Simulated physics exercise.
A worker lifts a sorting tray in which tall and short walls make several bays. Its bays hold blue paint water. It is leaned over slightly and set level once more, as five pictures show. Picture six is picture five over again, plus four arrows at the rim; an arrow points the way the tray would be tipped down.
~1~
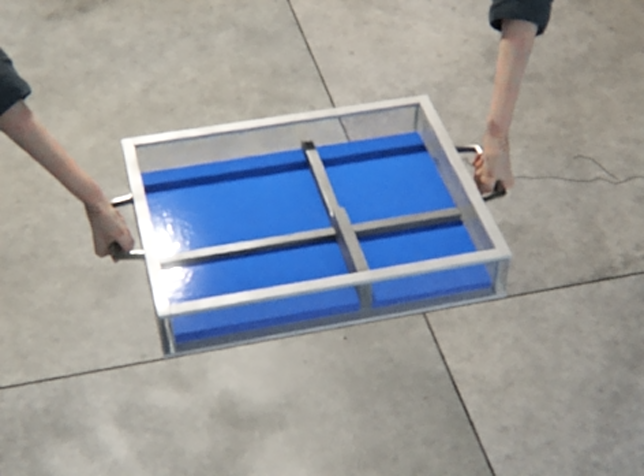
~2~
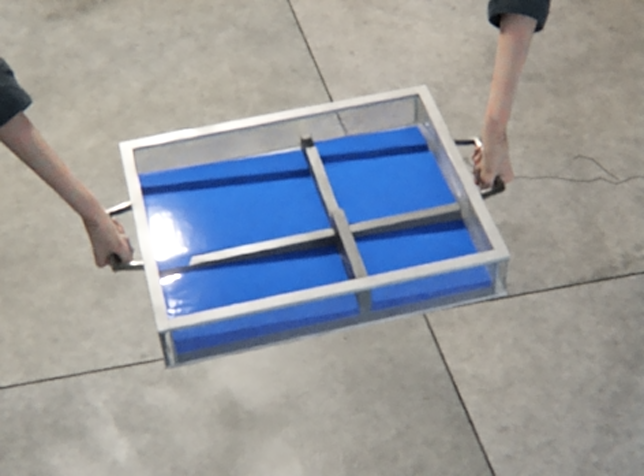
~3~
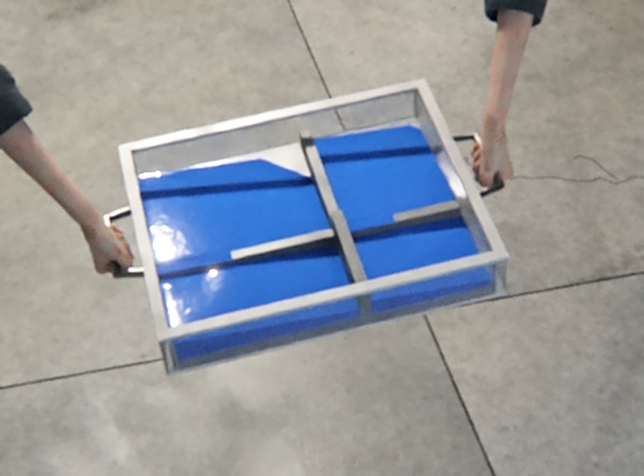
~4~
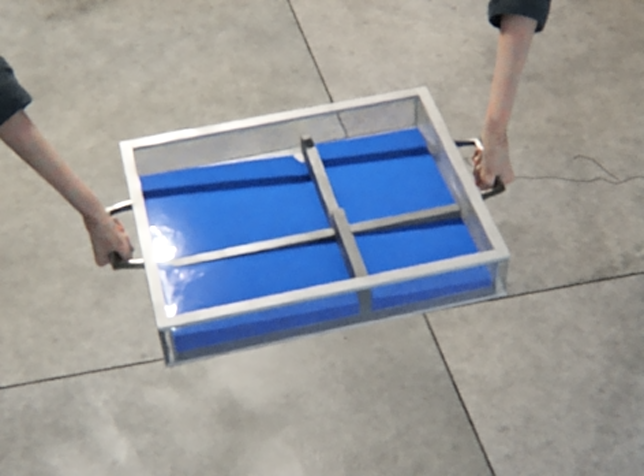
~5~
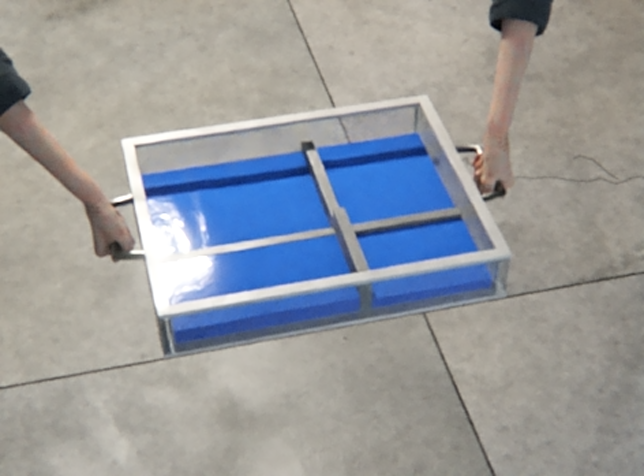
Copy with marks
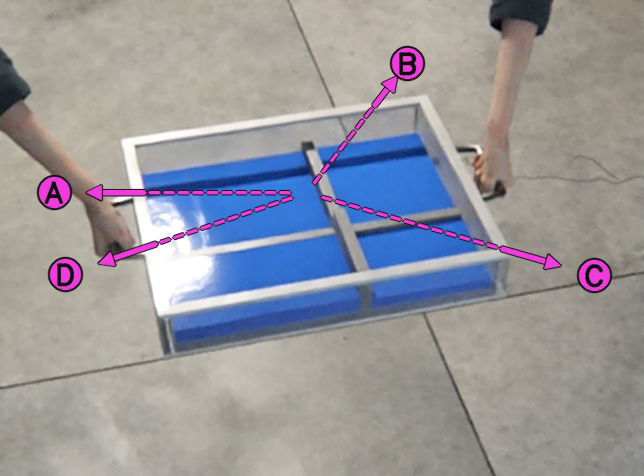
A pair of hands held a clear-sided tray of blue liquid by its handles, tilted it slightly down toward the front left so the liquid shifted over some inner walls, then leveled it again.
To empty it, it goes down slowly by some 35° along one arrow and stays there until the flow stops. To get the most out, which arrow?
B is best.
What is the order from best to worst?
Best to worst: B, C, A, D.
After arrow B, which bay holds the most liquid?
It is the back right one.
On the marked copy, A ends at (92, 192); B ends at (393, 80); C ends at (555, 264); D ends at (104, 261).
With A, about 31 % stays in the tray, the largest part in the back left bay.
With B, about 16 % stays in the tray, the largest part in the back right bay.
With C, about 22 % stays in the tray, the largest part in the front right bay.
With D, about 39 % stays in the tray, the largest part in the front left bay.
